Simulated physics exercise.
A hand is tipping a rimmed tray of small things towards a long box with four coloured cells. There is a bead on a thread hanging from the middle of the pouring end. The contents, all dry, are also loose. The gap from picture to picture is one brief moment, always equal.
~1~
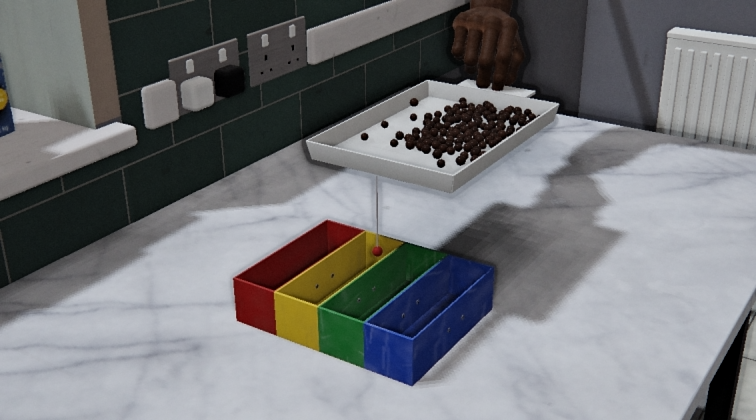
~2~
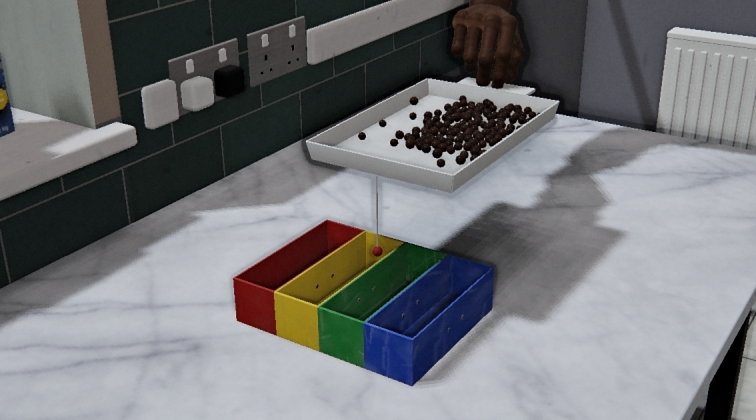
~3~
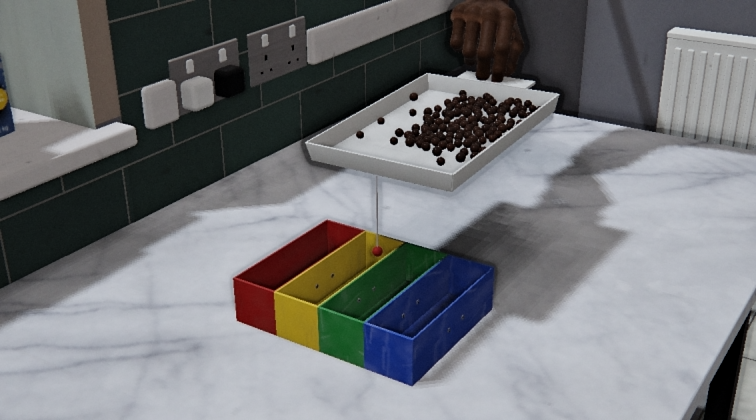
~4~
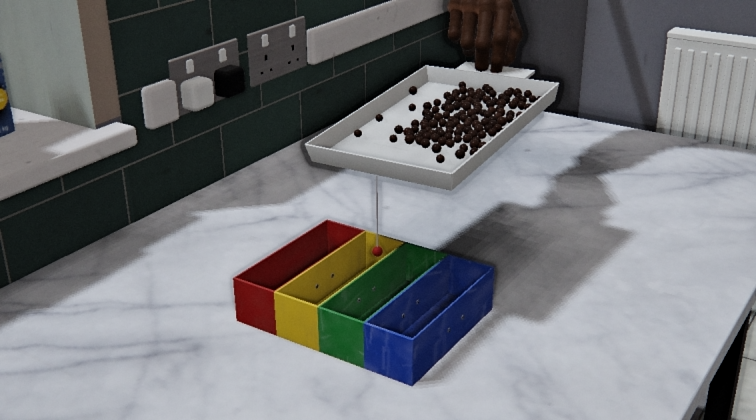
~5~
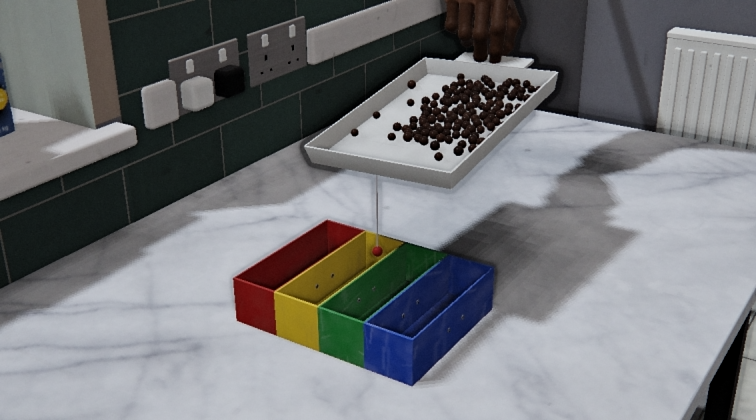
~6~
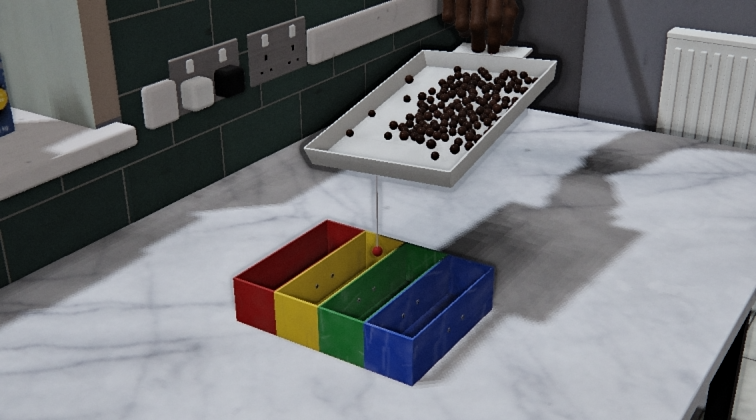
To begin with, a hand holds a white rimmed tray of small dark brown balls almost still above a box with red, yellow, green and blue cells. The hand then gradually tilts the tray, its far side rising, and some of the balls shift and spread slightly across it.
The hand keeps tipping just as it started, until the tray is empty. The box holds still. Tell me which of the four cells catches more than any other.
I would say the red cell.
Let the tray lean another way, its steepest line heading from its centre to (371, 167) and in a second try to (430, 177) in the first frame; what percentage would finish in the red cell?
Lab note: Try one about 40 %, try two 0 %.
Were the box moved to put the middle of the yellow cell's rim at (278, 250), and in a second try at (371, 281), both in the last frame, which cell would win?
The answer is that green cell for the first try and the cell in red for the second.
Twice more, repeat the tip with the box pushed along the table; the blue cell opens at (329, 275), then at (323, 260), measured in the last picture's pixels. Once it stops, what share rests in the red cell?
0% for the first placement, 0% for the second.
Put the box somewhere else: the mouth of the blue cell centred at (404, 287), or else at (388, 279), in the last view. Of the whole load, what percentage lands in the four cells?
Estimate: 100 % first, 100 % second.
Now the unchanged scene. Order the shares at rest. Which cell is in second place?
The yellow cell.
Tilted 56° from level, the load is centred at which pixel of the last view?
Roughly (355, 143).
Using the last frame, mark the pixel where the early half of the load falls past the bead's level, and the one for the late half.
For the early half I get (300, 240), and for the late half (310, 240).
Soon after the last picture, tray tipped steeply; nearly all on the tray; a stray few in the red cell; a stray few falling or outside the box.
A little later, tray tipped right over; a small part on the tray; about half in the red cell; about a quarter in the yellow cell; a small part falling or outside the box.
Later still, tray tipped past a quarter turn; about two thirds in the red cell; about a quarter in the yellow cell; a stray few in the blue cell; a stray few in the green cell; a small part falling or outside the box.
At rest, tray tipped past a quarter turn; about two thirds in the red cell; about a quarter in the yellow cell; a stray few in the blue cell; a stray few in the green cell; a small part outside the box.
